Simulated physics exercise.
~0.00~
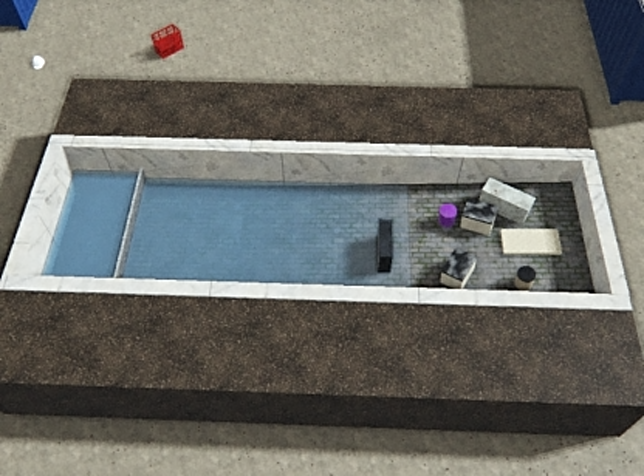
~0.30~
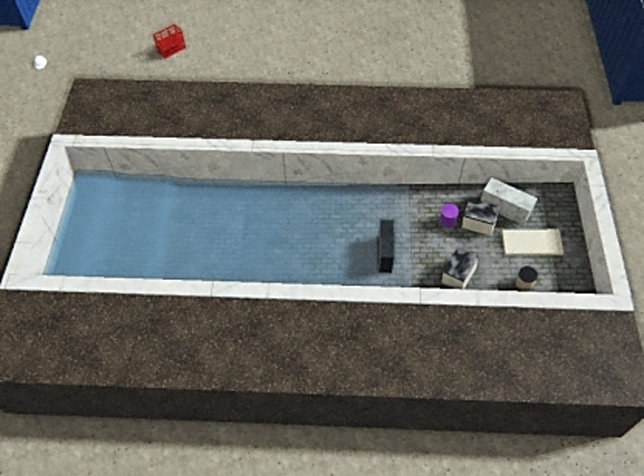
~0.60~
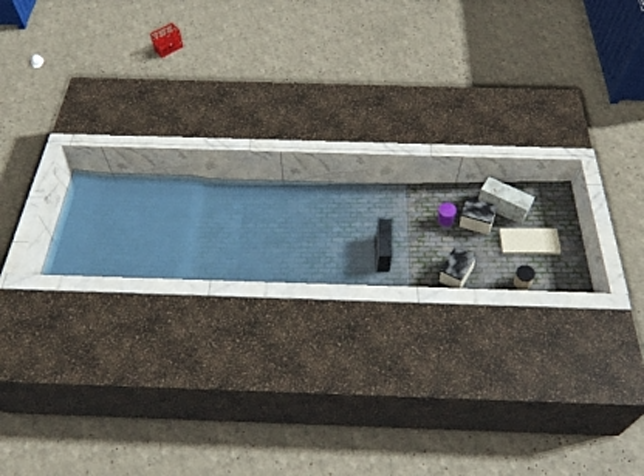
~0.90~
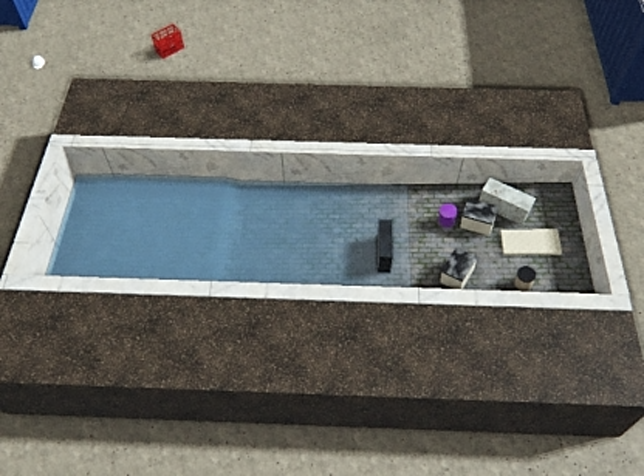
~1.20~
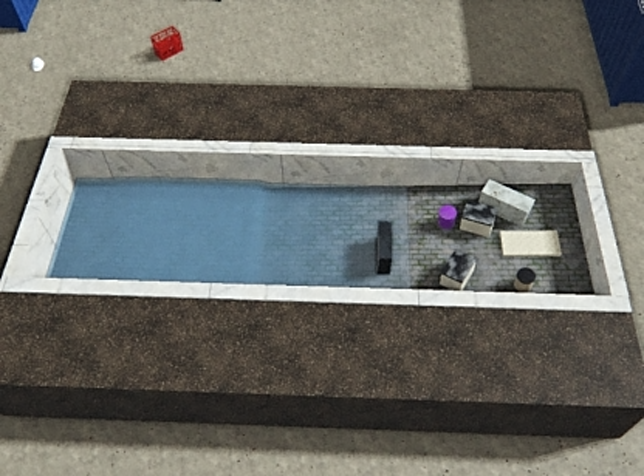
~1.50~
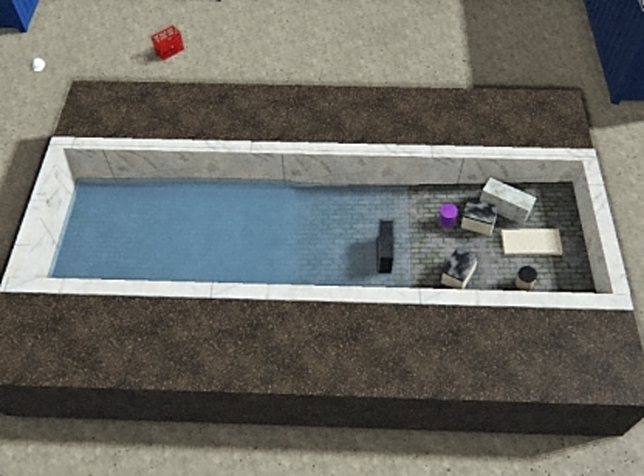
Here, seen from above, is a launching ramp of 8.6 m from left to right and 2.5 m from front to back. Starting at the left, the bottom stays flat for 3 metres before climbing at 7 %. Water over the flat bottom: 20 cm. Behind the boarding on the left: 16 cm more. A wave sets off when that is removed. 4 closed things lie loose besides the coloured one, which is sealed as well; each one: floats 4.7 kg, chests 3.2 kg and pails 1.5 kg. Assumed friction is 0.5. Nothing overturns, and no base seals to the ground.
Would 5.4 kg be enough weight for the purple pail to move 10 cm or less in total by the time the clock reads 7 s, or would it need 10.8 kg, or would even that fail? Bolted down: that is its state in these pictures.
Small ballast gets it done.
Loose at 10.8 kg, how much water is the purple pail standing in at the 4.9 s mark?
5 cm, roughly.
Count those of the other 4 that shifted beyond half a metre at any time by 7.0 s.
Count: 2.
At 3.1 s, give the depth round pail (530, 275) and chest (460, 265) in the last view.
Depth approx. 0 cm / 0 cm.
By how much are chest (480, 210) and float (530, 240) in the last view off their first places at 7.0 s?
The first is 80 cm from its start, the second 5 cm.
After 2.1 s the purple pail would be 0 cm from its start with 5.4 kg and 0 cm from its start with 10.8 kg; 0 cm of water round it then.
After 3.1 s the purple pail would be 0 cm from its start with 5.4 kg and 0 cm from its start with 10.8 kg; 0 cm of water round it then.
After 4.9 s the purple pail would be 0 cm from its start with 5.4 kg and 0 cm from its start with 10.8 kg; 5 cm of water round it then.
After 7.0 s the purple pail would be 2 cm from its start with 5.4 kg and 0 cm from its start with 10.8 kg; 2 cm of water round it then.
